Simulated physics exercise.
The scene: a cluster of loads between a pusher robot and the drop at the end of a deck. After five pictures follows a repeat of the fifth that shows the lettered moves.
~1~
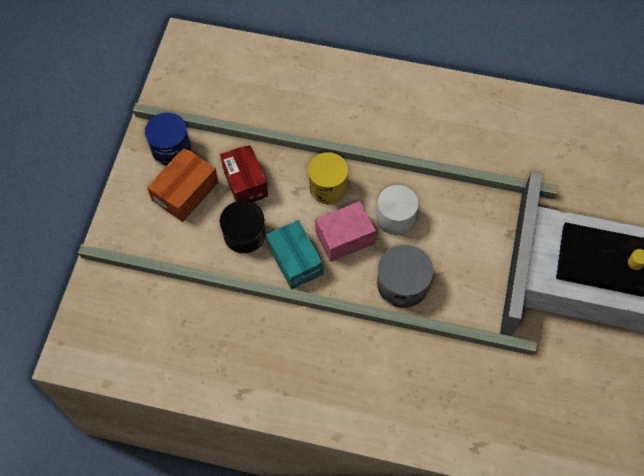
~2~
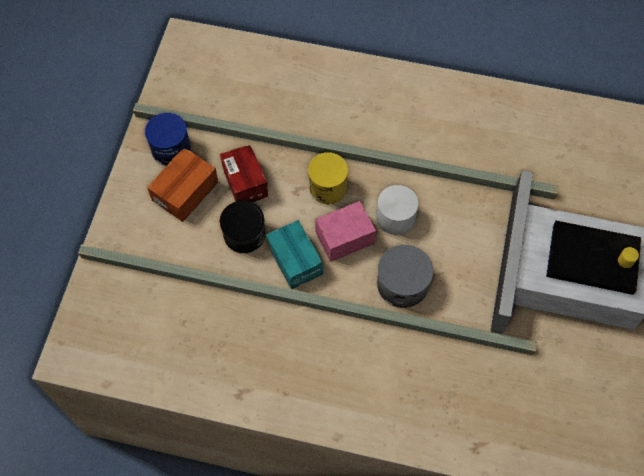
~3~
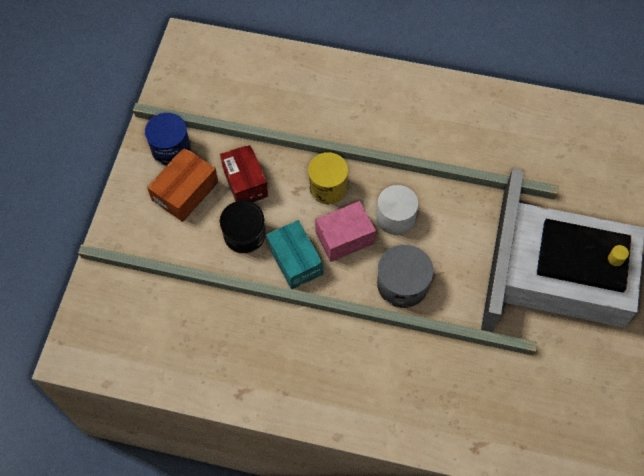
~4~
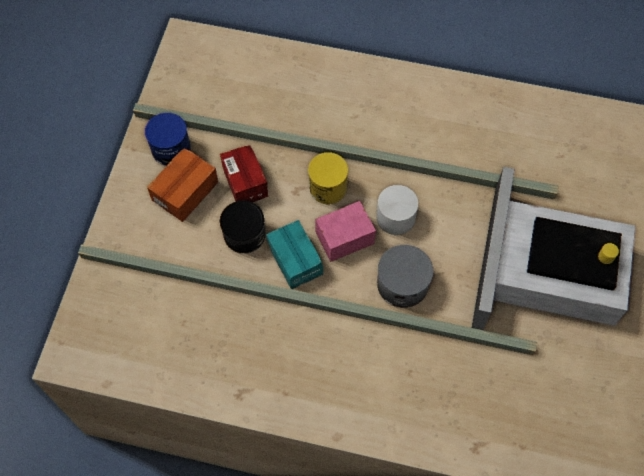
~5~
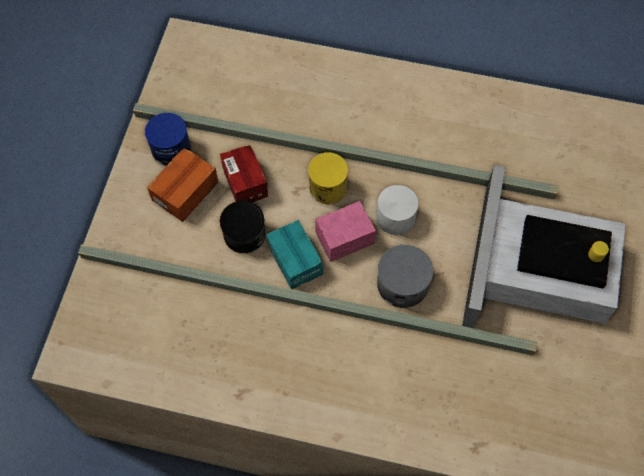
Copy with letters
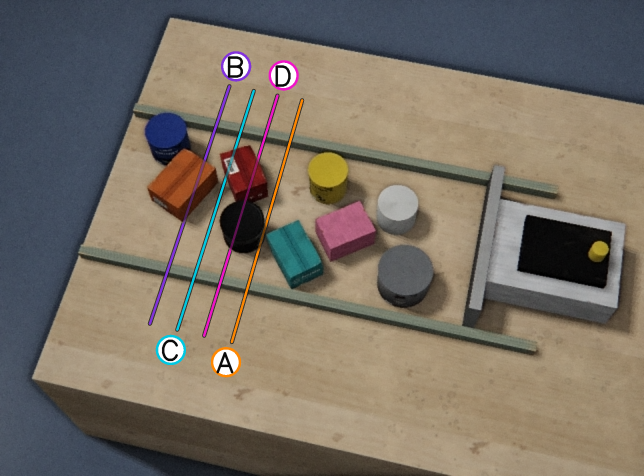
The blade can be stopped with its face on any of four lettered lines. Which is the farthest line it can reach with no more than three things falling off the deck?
B is the last line within the limit.
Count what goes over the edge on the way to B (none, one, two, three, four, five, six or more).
Three.
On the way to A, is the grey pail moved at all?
Yes.
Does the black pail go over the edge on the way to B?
Yes.
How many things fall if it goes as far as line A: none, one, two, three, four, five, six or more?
The count is none.
On the copy, A at (269, 213); B at (192, 198); C at (218, 203); D at (243, 208).
On B. First, robot (447, 226); grey pail (333, 269); turquoise box (286, 256).
Then, robot (340, 205); orange box (166, 177); black pail (154, 218).
Finally, robot (257, 188); black pail over the edge; blue pail over the edge; three fallen.
By contrast, A is within the limit but short; C is within the limit but short; D is within the limit but short.
